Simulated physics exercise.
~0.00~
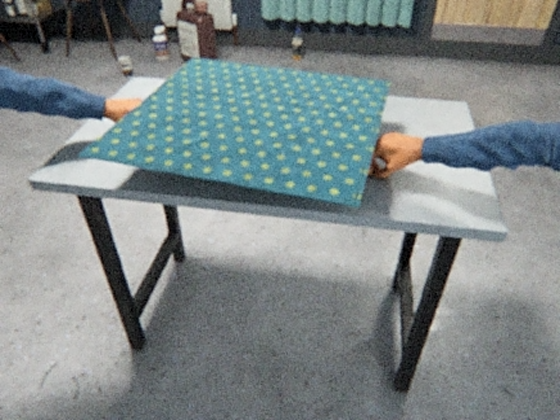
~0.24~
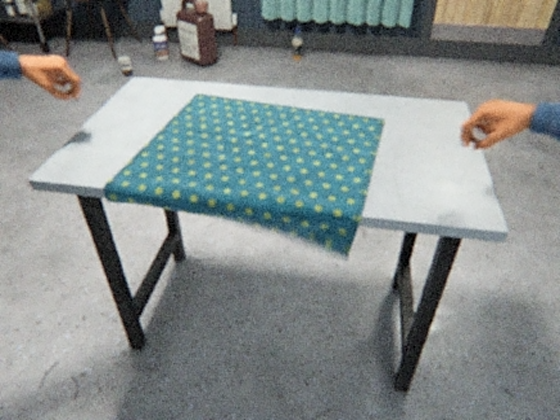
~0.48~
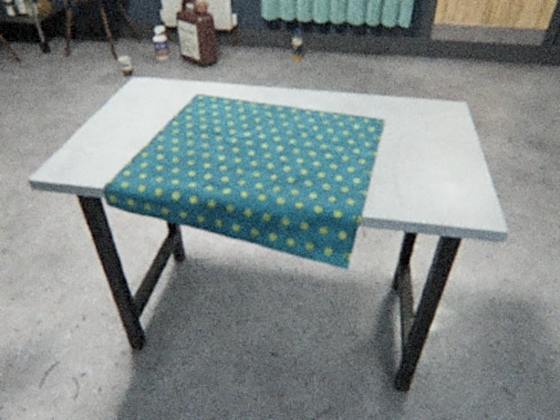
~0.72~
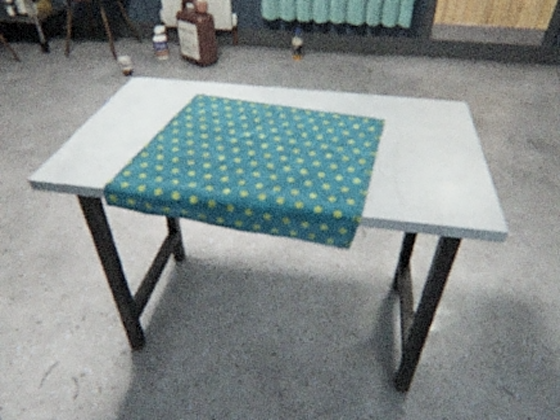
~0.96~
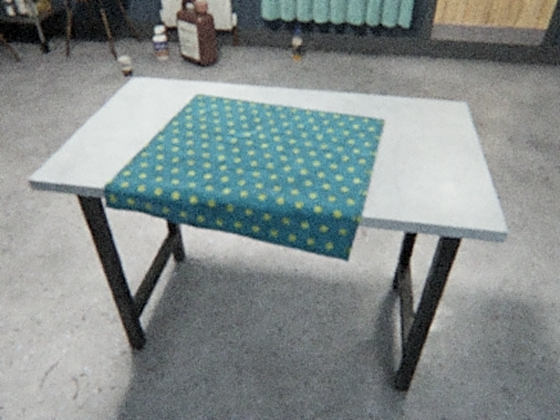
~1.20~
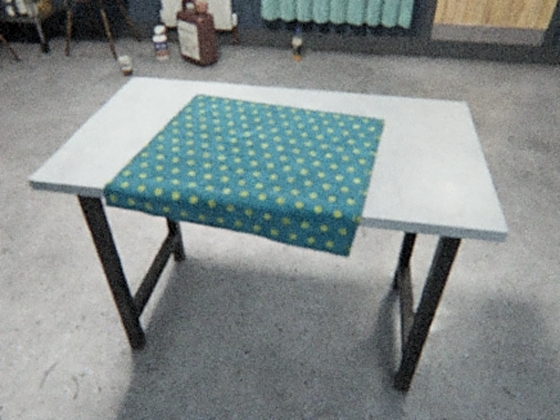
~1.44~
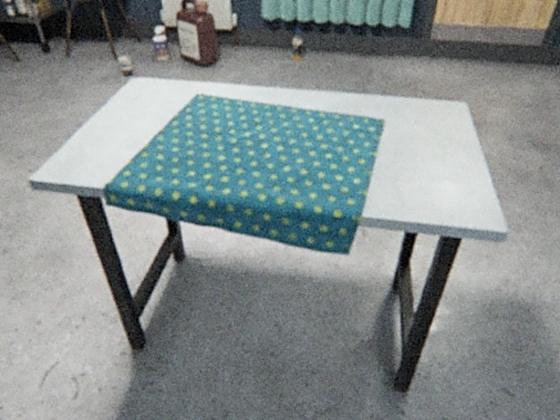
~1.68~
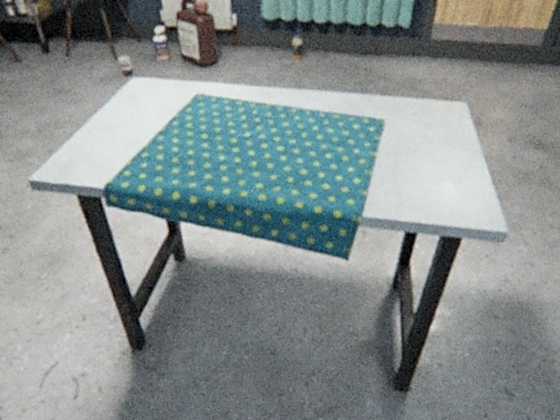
On a pale table, two hands release a dotted green cloth, which stays draped over the front edge.
